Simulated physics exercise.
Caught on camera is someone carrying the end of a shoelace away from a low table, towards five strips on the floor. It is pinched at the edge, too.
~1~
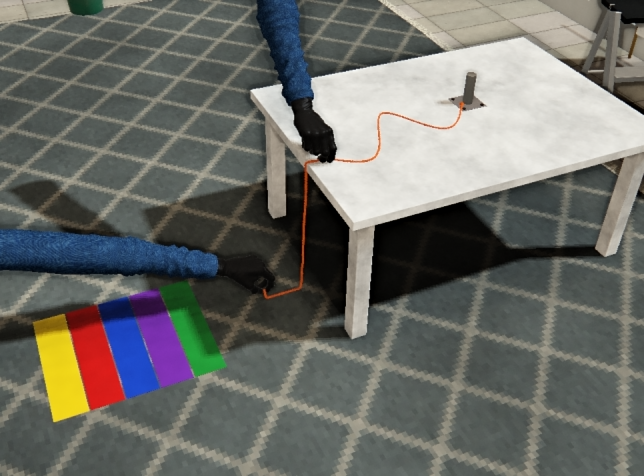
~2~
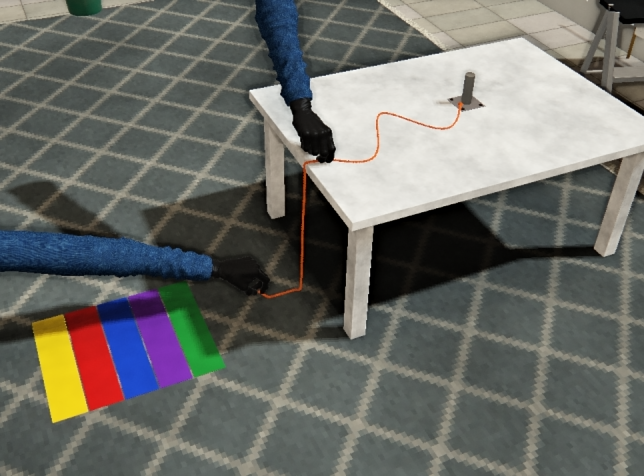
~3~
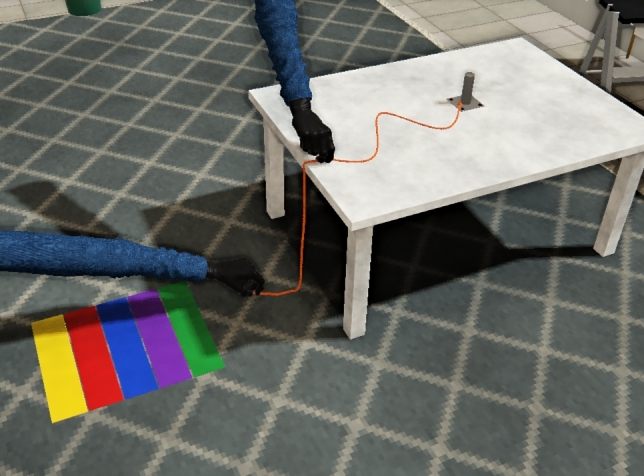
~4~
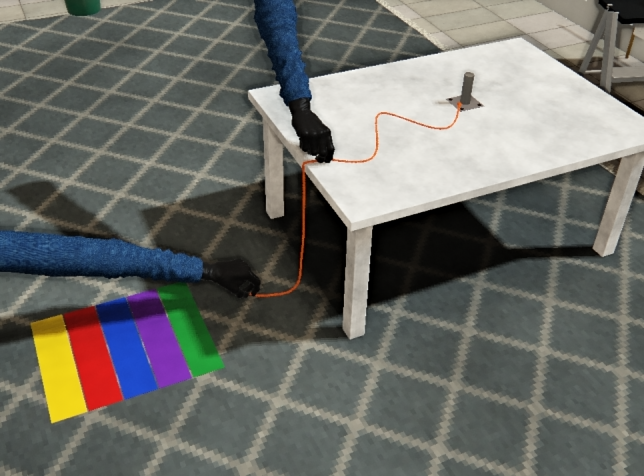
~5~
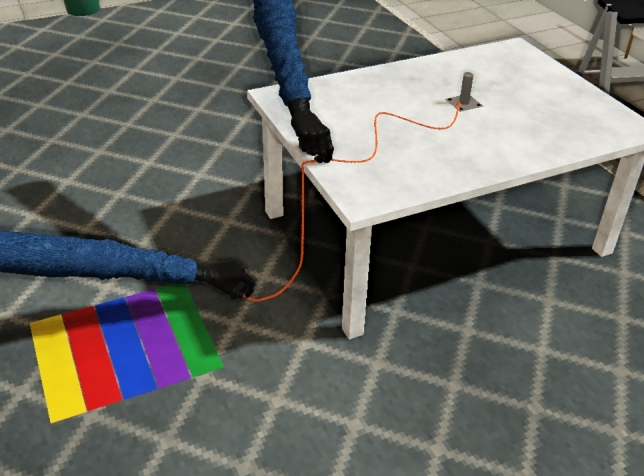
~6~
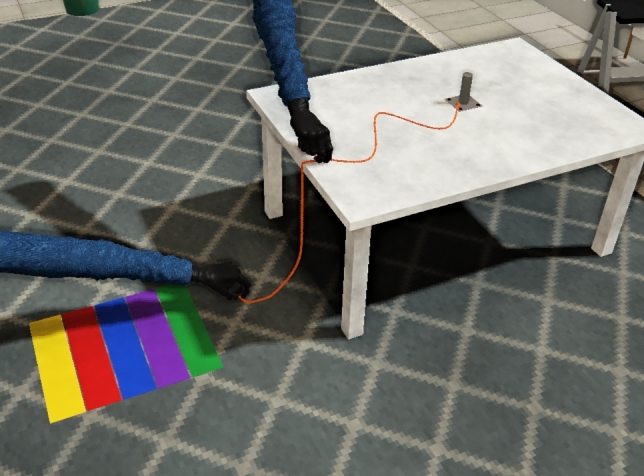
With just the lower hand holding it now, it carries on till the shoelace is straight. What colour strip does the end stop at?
Yellow.
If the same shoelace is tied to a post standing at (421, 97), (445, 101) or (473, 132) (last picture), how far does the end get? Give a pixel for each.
Approximate pixels in order: (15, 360), (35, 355), (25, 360).
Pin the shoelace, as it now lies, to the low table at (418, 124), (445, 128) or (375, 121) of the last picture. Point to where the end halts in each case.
(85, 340), (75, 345) and (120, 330).
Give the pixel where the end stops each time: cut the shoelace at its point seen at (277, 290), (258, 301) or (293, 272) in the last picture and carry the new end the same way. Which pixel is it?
Try by try: (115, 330), (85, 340) and (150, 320).
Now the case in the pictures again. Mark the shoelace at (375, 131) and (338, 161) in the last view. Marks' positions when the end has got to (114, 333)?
You'll find them at (331, 149) and (286, 204).
Soon after, end near (114, 333); over blue.
Then, end near (78, 344); over red.
At full stretch, end near (55, 350); over yellow. It halts on the yellow strip.
